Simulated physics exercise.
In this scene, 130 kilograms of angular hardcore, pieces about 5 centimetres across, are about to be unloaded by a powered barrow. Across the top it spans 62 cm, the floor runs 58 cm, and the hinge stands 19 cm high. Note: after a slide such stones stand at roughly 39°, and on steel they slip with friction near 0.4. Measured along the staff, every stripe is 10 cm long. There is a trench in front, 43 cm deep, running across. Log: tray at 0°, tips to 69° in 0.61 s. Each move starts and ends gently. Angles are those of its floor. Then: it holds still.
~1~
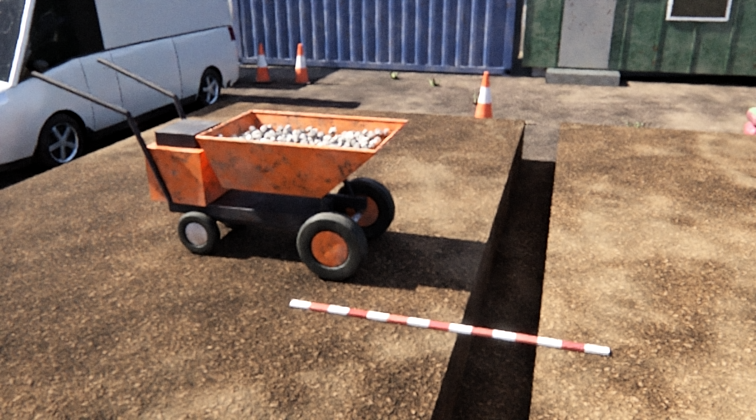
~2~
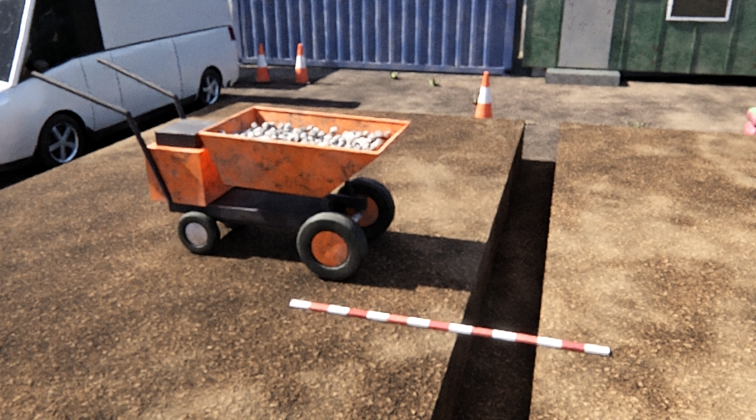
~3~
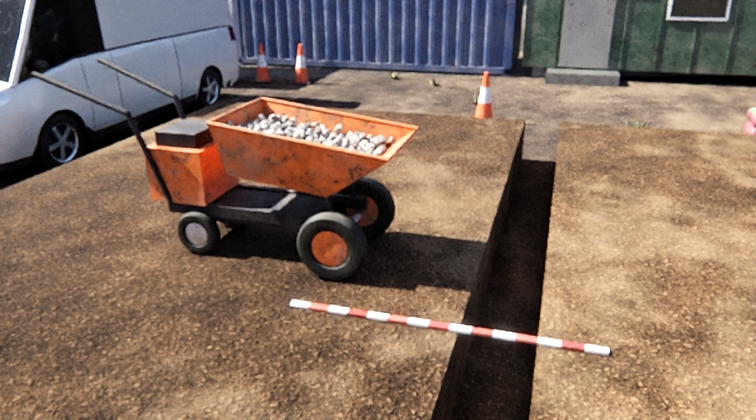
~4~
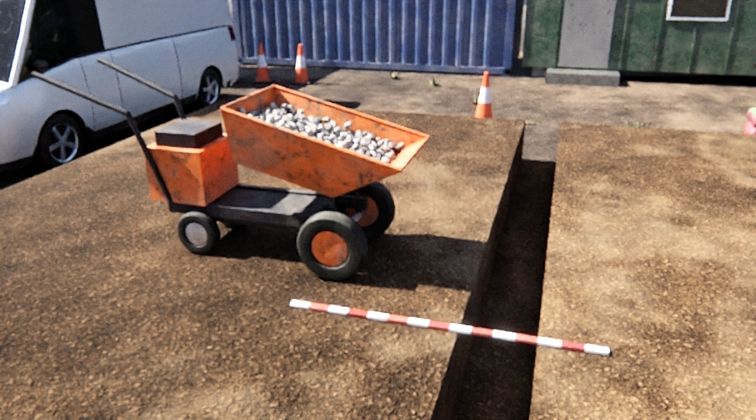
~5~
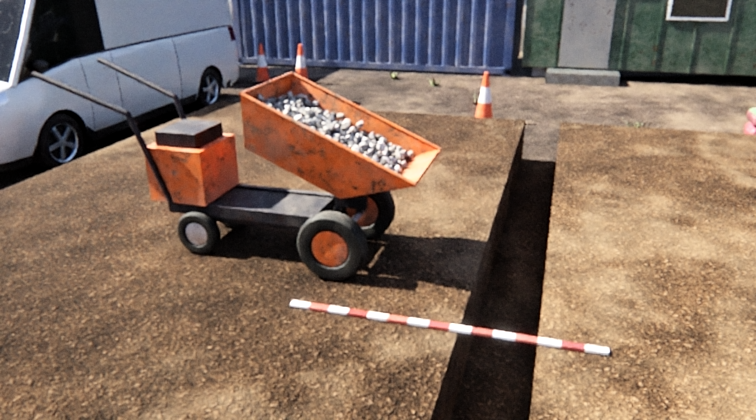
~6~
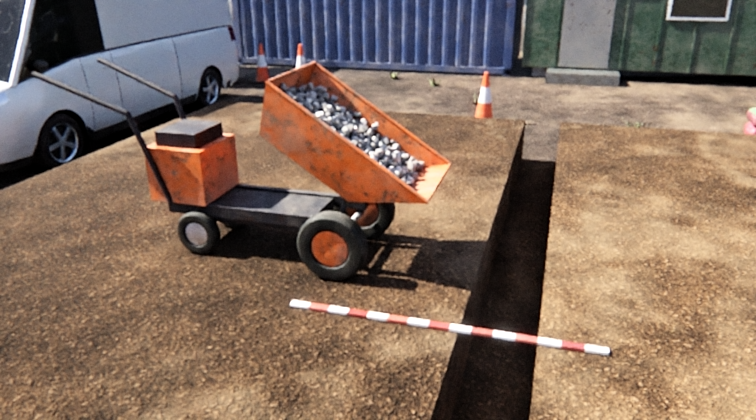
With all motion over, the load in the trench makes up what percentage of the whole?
It makes up about 93 percent of the whole load.
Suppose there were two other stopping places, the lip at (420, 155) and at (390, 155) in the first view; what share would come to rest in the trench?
Near 65 per cent from the first place, 90 from the second.
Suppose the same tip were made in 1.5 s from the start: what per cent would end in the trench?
Trench share: Approx. 90%.
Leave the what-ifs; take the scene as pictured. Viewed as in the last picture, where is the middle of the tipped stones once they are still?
Roughly at (507, 329).
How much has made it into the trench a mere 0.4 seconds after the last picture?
Some 15 per cent of the load by that point.
Then, 0.2 s after the last picture the floor is at 59°, 100 % in the tray; the foremost stones are at (438, 223).
Then, 0.4 s after the last picture the floor is at 69°, 80 % in the tray, 8 % short of the trench, 13 % in the trench; the foremost stones are at (506, 296).
Then, 0.8 s after the last picture the floor is at 69°, 9 % in the tray, 8 % short of the trench, 82 % in the trench, 2 % past the trench; the foremost stones are at (600, 286).
Then, 2.7 s after the last picture the floor is at 69°, 0 % in the tray, 5 % short of the trench, 93 % in the trench, 2 % past the trench; the foremost stones are at (651, 292).
